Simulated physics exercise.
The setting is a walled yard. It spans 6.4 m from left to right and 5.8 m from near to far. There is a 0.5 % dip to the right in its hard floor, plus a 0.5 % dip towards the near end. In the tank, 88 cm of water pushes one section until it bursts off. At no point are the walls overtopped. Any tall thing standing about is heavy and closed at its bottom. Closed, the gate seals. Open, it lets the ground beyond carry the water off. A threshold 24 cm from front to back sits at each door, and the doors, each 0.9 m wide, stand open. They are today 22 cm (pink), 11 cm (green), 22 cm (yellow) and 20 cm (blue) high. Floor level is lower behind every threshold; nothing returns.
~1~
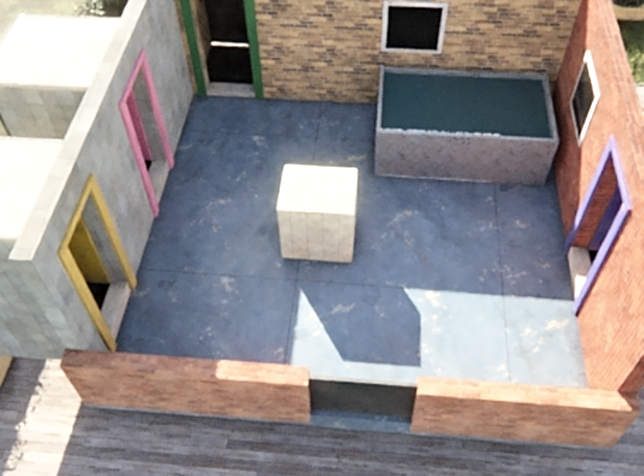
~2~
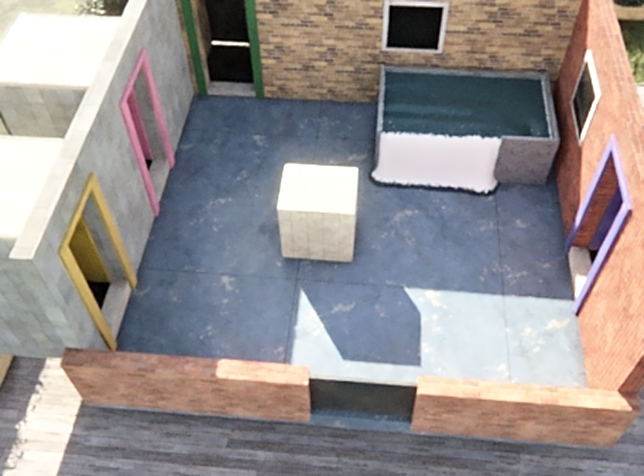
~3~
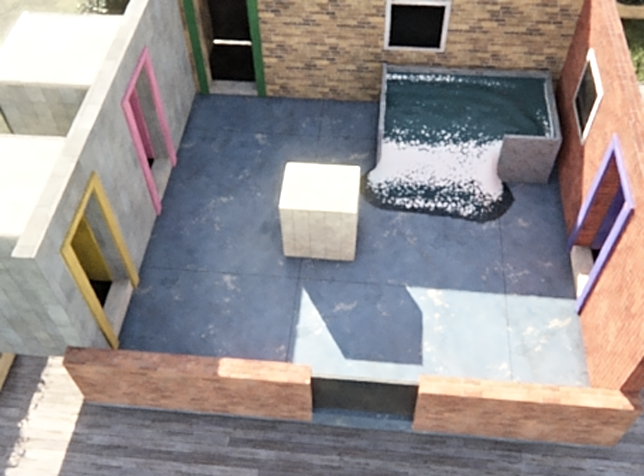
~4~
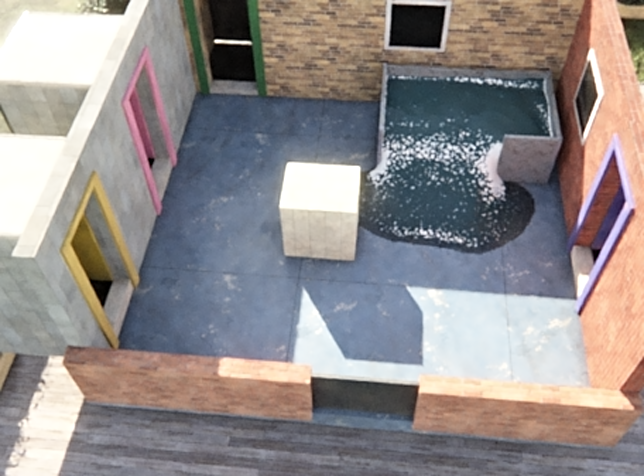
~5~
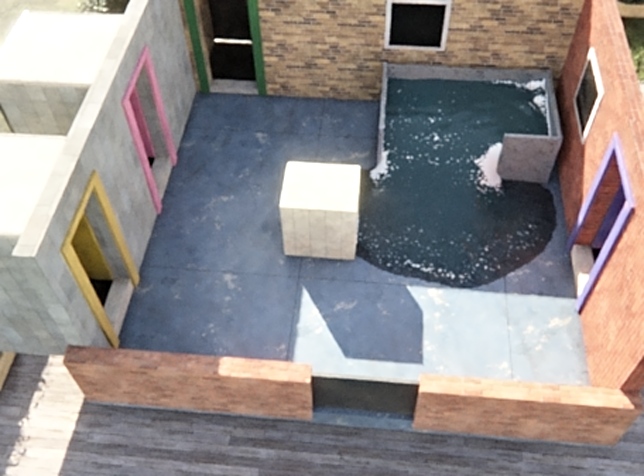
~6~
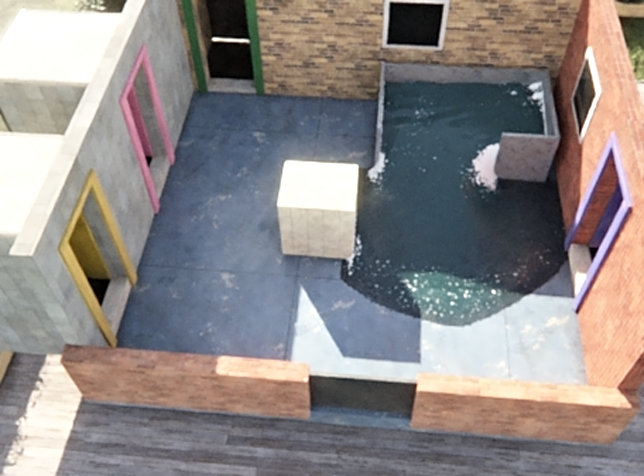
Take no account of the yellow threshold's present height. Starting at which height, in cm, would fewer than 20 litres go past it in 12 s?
Starting at roughly 17 cm.
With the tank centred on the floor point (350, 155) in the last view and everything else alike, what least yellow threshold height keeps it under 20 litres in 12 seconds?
Roughly 20 centimetres.
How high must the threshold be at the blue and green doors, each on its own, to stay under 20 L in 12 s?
You'd want about 16 centimetres at blue and about 12.5 centimetres at green.
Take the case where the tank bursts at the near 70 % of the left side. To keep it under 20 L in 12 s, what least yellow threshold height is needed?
If so: Around 15 cm.
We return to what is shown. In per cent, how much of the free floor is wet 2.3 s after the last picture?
About 70 per cent.
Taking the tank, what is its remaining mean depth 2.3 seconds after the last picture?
About 21 centimetres on average.
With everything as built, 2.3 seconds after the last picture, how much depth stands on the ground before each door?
In cm: Pink 9, green 0, yellow 20, blue 11.
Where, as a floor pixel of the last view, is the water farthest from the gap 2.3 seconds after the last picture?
Around (104, 376).
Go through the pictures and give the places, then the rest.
The tank at (464, 106) is whole and still, 88 cm deep; the yellow door at (104, 276) is dry, in the first frame.
Water pours out at (436, 163) and has run 0.3 m, to (471, 191); about 7 cm deep outside, 88 cm at the back, in the second frame.
Water pours out at (438, 163) and has run 0.8 m, to (463, 215); about 14 cm deep outside, 80 cm at the back, in the third frame.
The gap is at (438, 164), the front 1.5 m out at (464, 249); the back of the tank holds 76 cm, in the fourth frame.
The gap is at (438, 164), the front 2.2 m out at (457, 283); the back of the tank holds 73 cm, in the fifth frame.
The front is at (443, 320), 2.8 m from the gap at (436, 163); 8.1 m2 of floor is wet, 69 cm left at the back; 3.1 m in a straight line remain to the yellow door at (104, 272), in the sixth frame.
Then, 0.7 s after the last picture water covers 45 % of the floor, deepest (46 cm) near (361, 398); it has not reached the yellow door.
Then, 2.3 s after the last picture water covers 70 % of the floor, deepest (35 cm) near (444, 405); 20 cm at the yellow door, 0 litres in over its 22 cm threshold.
Then, 11.3 s after the last picture water covers 100 % of the floor, deepest (18 cm) near (368, 128); 6 cm at the yellow door, 2 litres in over its 22 cm threshold.
At the yellow door as built, the water peaked near 23 cm, 2.7 s after the last picture.
Run again over the same 12 s with other heights there, 46 litres in over 15 cm, 6 litres over 20 cm. The limit of 20 litres is kept from about 17 cm up.
